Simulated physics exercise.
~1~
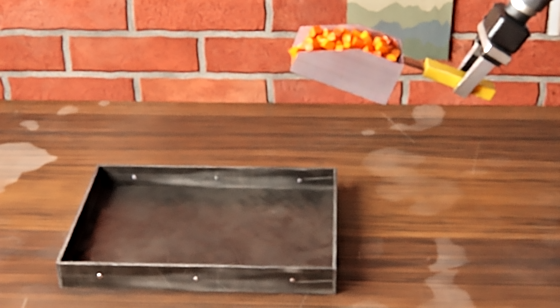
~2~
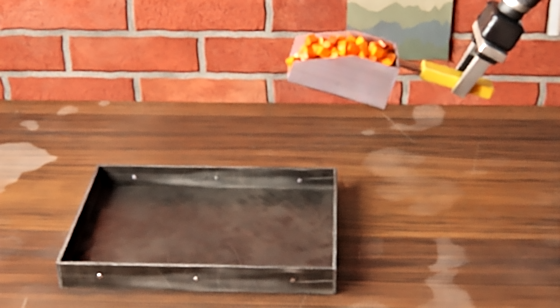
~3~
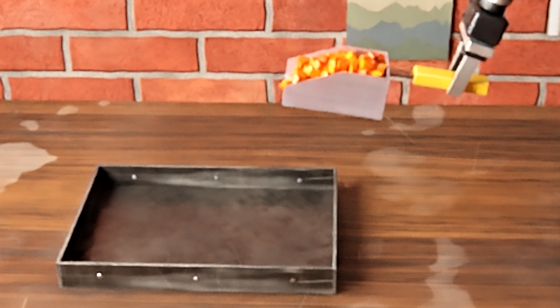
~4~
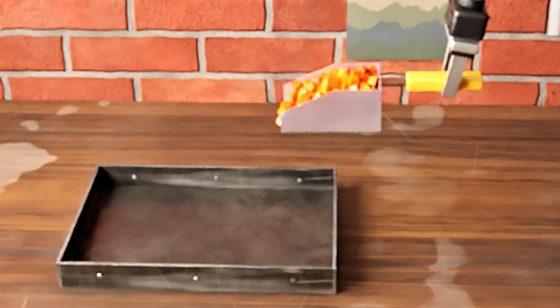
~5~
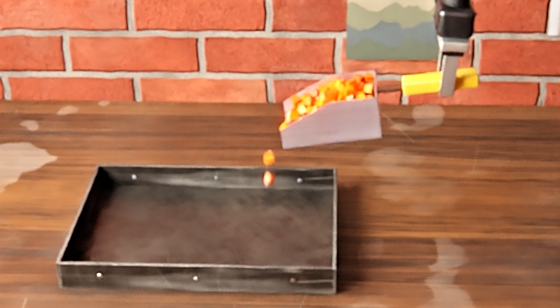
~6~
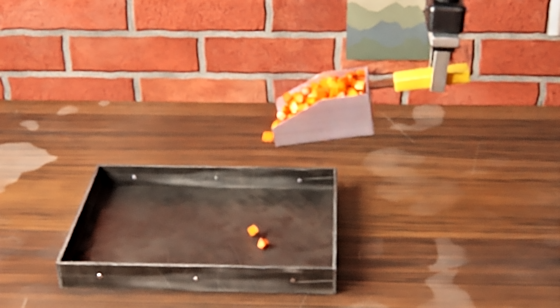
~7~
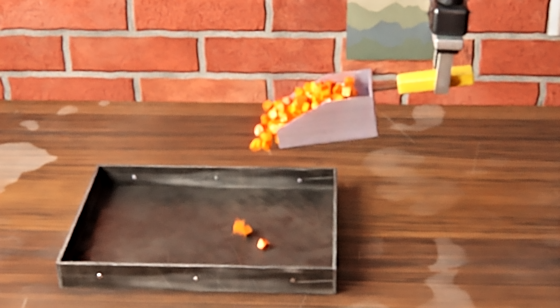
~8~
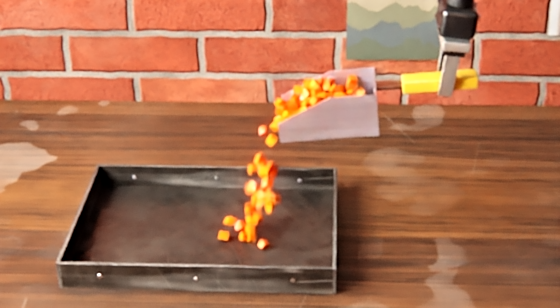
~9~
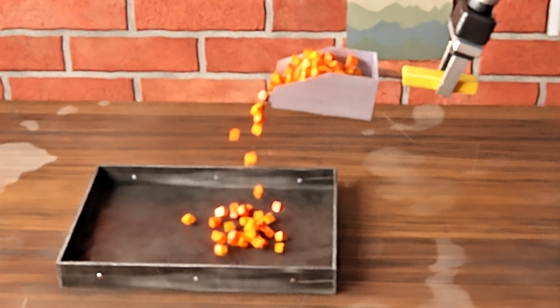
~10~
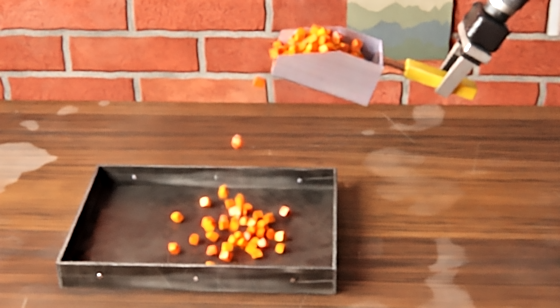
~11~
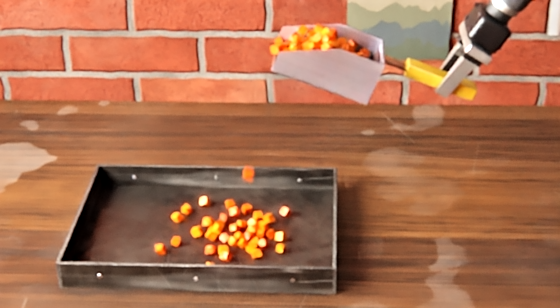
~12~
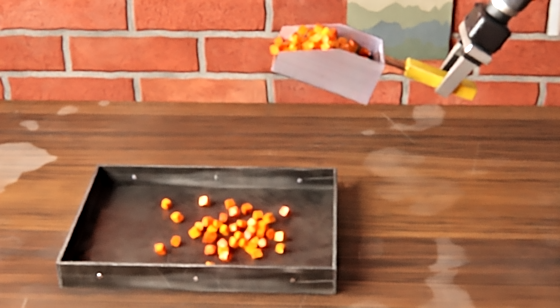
On a wooden table by a brick wall, a robotic gripper tips a scoop, spilling some orange cubes into a dark tray, then tilts back still loaded.
